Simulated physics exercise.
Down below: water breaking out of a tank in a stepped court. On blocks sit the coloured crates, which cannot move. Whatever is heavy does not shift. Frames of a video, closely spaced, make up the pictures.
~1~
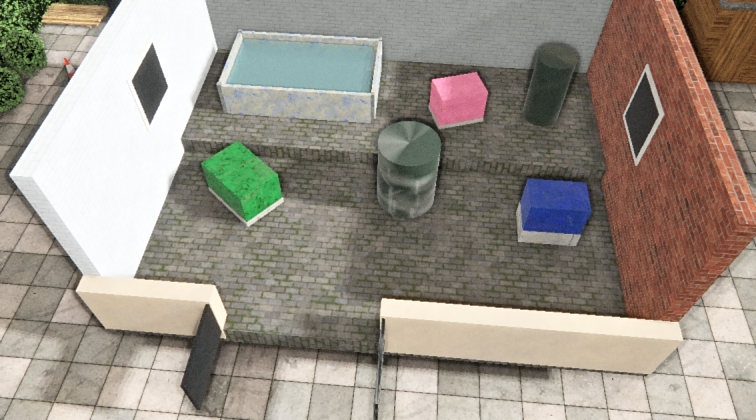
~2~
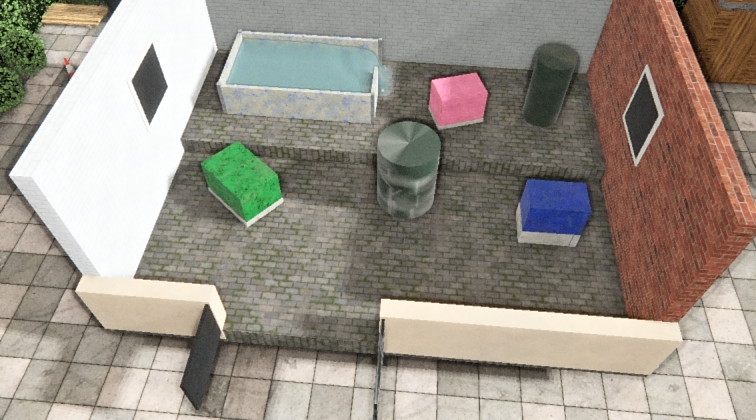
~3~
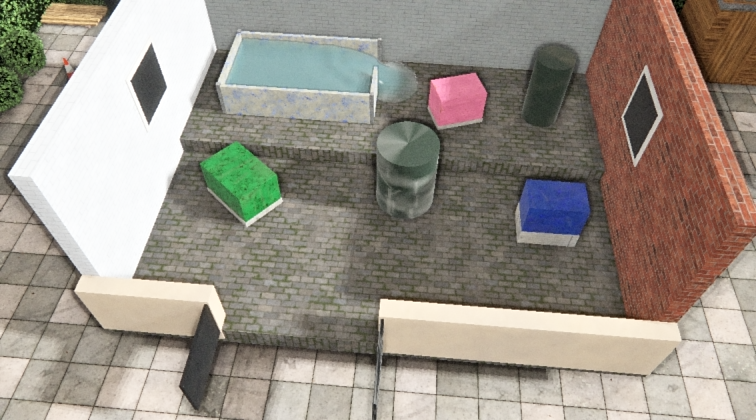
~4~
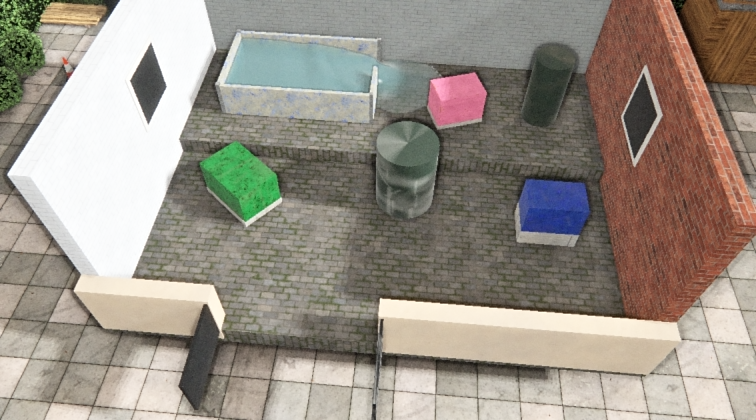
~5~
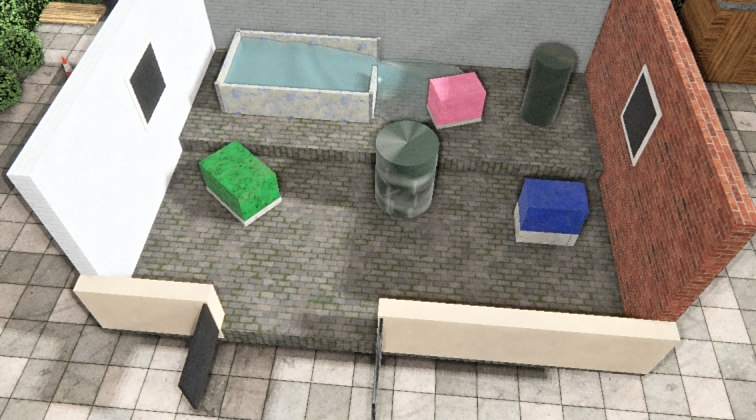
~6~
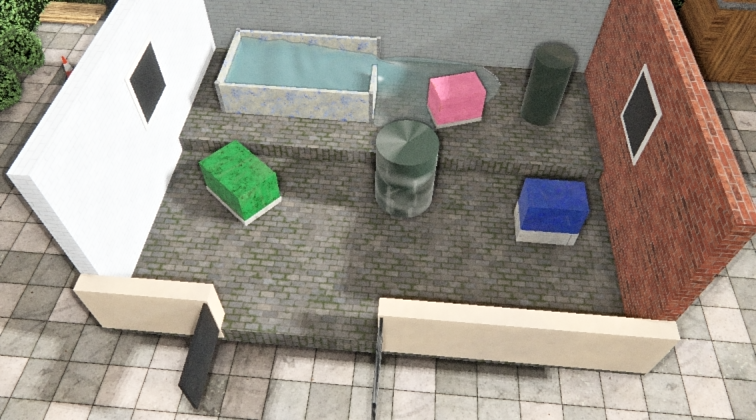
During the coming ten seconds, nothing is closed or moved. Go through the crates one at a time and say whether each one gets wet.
The green crate has a tall enough plinth, the blue crate has a tall enough plinth, the pink crate has too short a plinth.
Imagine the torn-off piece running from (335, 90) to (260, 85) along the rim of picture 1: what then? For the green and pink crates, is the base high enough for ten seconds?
The green crate is reached, the pink crate is not reached.
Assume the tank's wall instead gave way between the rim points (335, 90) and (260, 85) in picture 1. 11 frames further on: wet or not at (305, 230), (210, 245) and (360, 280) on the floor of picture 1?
In order: Swamped, spared, swamped.
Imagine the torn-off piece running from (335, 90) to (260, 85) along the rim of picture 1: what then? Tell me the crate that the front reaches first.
Answer: The green one.
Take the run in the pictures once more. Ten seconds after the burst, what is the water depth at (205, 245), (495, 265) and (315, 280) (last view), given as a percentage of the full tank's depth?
Readings in order: Around 2, 10 and 8 %.
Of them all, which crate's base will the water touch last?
It's the one in green.
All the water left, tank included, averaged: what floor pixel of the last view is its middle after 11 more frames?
Centre point: Around (373, 89).
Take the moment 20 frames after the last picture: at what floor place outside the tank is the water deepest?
Point to roughly (575, 87).
A moment on, water covers 15 % of the floor; the green crate not reached, the blue crate not reached, the pink crate water round its plinth.
Next, water covers 20 % of the floor; the green crate not reached, the blue crate not reached, the pink crate water round its plinth.
Then, water covers 35 % of the floor; the green crate not reached, the blue crate water round its plinth, the pink crate water round its plinth.
Later, water covers 55 % of the floor; the green crate water round its plinth, the blue crate water round its plinth, the pink crate water round its plinth.
In the end, water covers 75 % of the floor; the green crate stayed above the water, the blue crate stayed above the water, the pink crate was topped.
